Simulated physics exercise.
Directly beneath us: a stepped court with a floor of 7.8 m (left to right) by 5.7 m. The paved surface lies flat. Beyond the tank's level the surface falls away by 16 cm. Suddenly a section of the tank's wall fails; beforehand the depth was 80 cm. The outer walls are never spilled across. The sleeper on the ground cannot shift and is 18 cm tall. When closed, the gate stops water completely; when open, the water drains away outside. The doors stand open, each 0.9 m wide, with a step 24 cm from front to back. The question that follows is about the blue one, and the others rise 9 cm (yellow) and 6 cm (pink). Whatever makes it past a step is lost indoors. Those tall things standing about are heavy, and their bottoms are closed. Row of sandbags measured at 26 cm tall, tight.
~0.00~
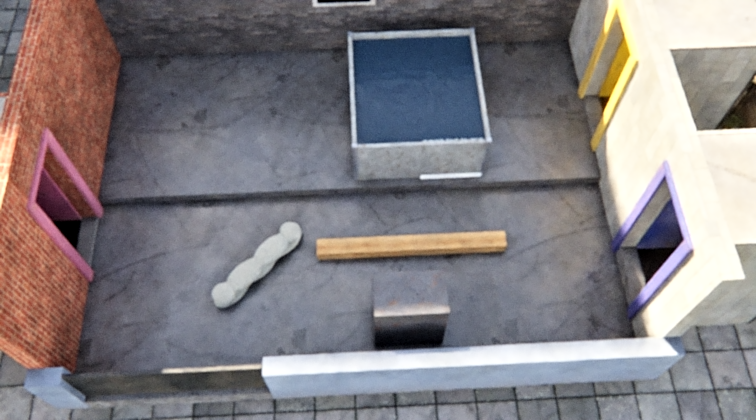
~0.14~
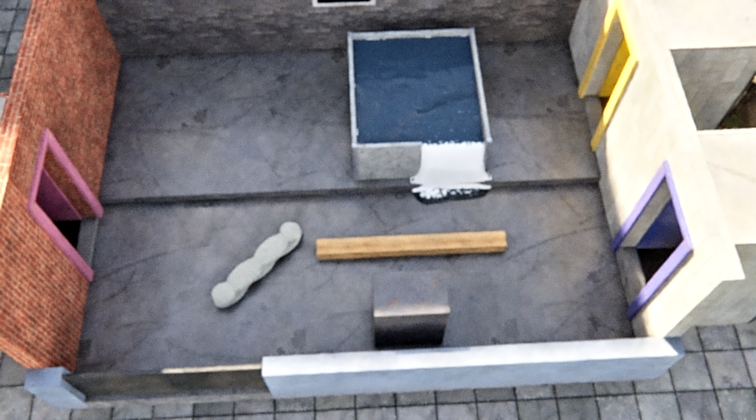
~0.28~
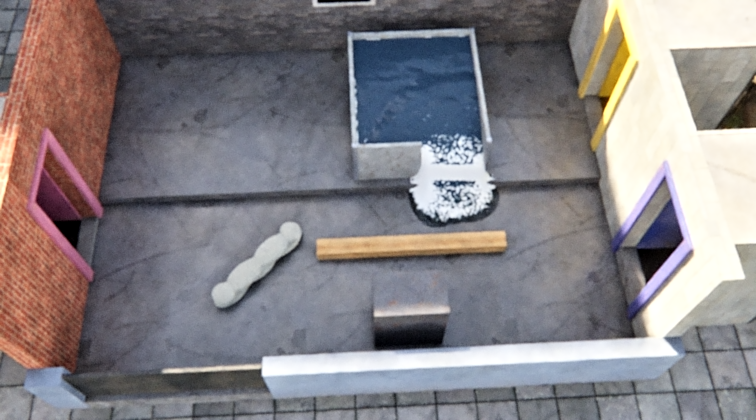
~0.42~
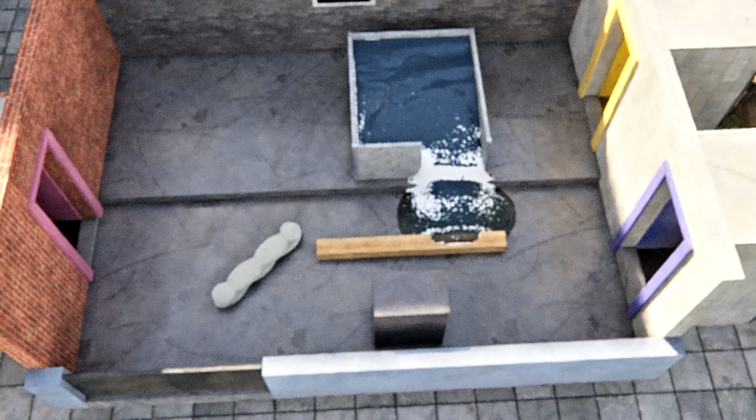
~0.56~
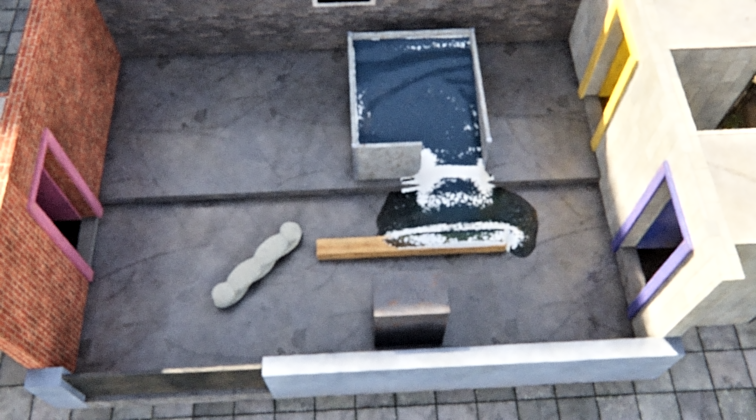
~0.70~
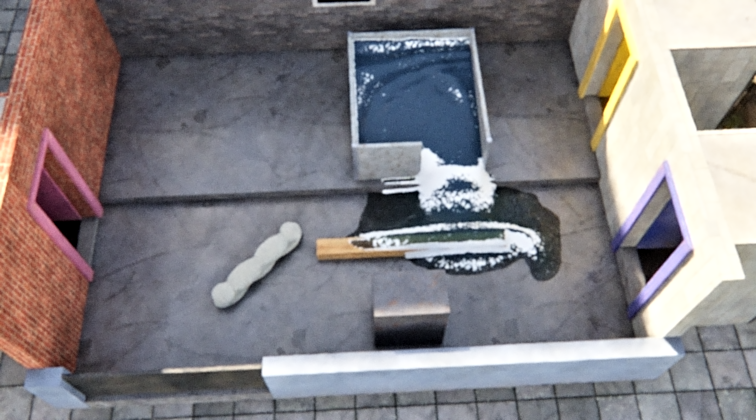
Water pours through a gap in the front wall of a raised tank, foams onto the grey court, reaches and washes over a wooden beam, then spreads in a dark puddle toward the right, while the pale sandbag row stays still.
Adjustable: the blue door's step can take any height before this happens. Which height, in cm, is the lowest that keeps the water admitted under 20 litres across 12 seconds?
Close to 25 cm.
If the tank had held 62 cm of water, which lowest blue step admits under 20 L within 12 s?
About 17 centimetres.
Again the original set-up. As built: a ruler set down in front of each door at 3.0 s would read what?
Depths, in cm - blue: 25, yellow: 0, pink: 5.
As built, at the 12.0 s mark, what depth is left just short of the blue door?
Lab note: Depth approx. 12.5 cm.
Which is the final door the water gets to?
Last of all, the yellow one.
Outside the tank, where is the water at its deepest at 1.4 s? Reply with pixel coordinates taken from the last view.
(466, 237).
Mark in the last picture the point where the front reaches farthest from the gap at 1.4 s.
The tip of the flood lies near (637, 357).
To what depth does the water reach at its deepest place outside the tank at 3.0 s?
38 cm.
After 1.4 s water covers 25 % of the floor, deepest (57 cm) near (466, 237); 26 cm at the blue door, 0 litres in over its 22 cm step.
After 3.0 s water covers 45 % of the floor, deepest (38 cm) near (466, 237); 25 cm at the blue door, 27 litres in over its 22 cm step.
After 12.0 s water covers 65 % of the floor, deepest (18 cm) near (114, 383); 13 cm at the blue door, 35 litres in over its 22 cm step.
At the blue door as built, the water arrived by 1.1 s and peaked near 30 cm at 1.6 s.
With a step of 20 cm, 53 litres would have come in within the 12 s; with 27.5 cm, 10 litres. So under 20 litres takes about 25 cm.
